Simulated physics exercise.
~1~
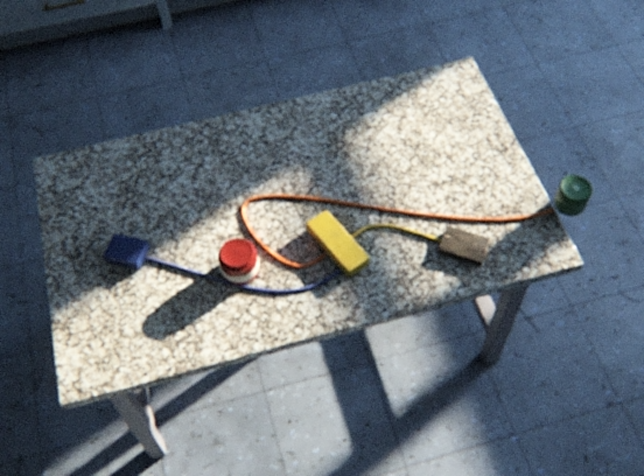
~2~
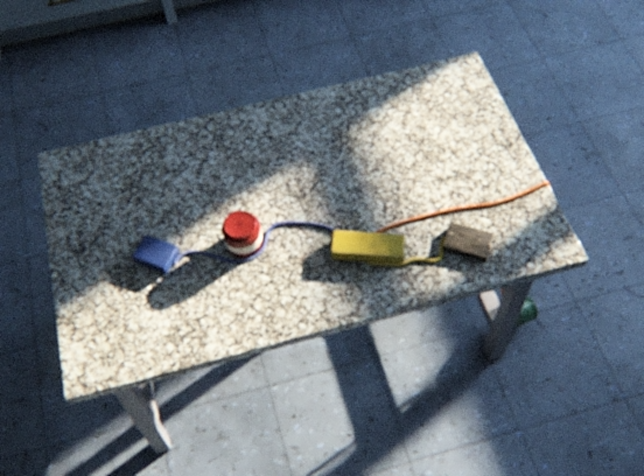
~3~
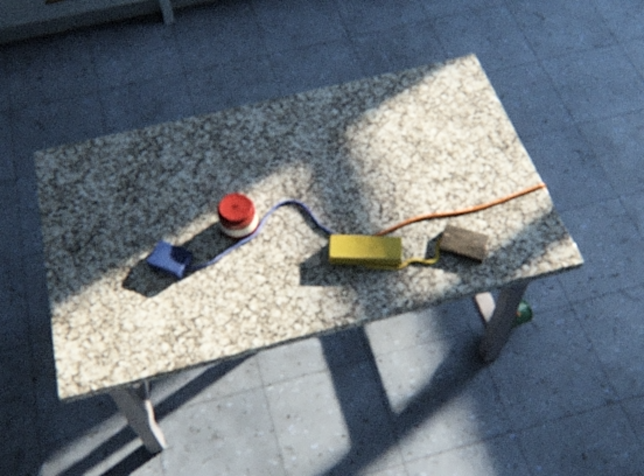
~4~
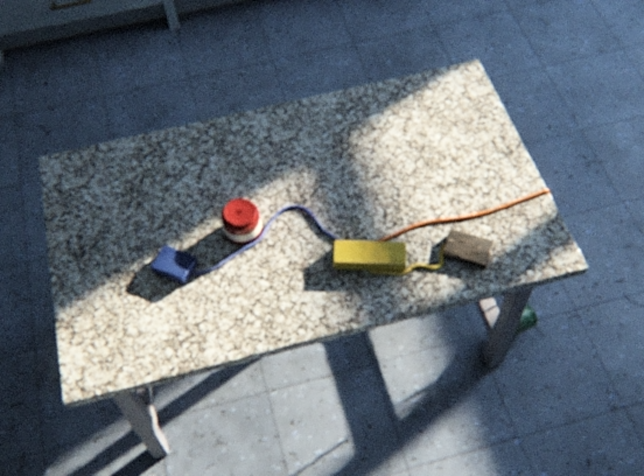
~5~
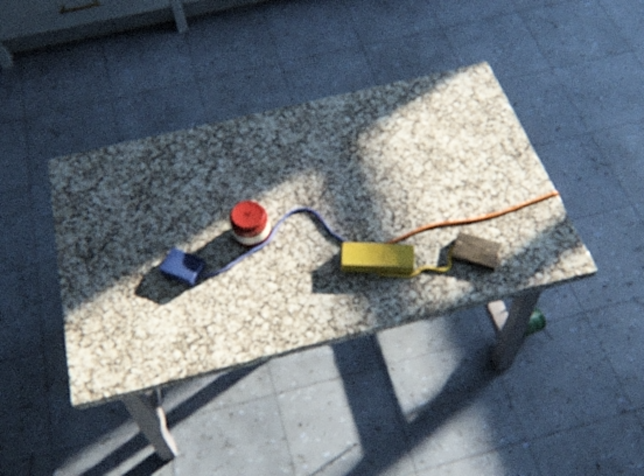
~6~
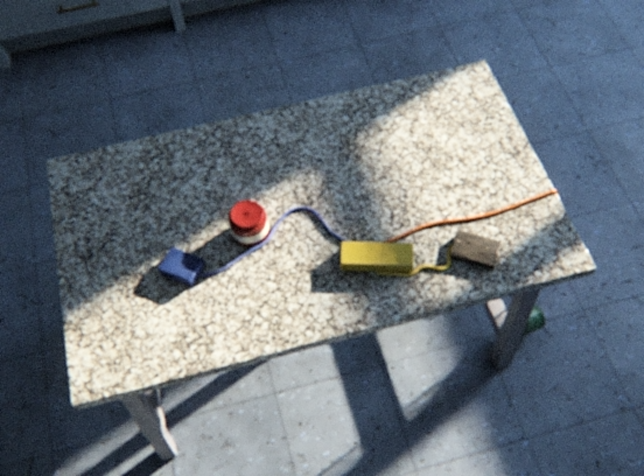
The footage shows a speckled table with a yellow strip cabled to small objects as a green speaker drops off the right edge, turning the strip and drawing the blue device rightward, while the red jar shifts slightly upward before everything settles, the speaker resting below the table.
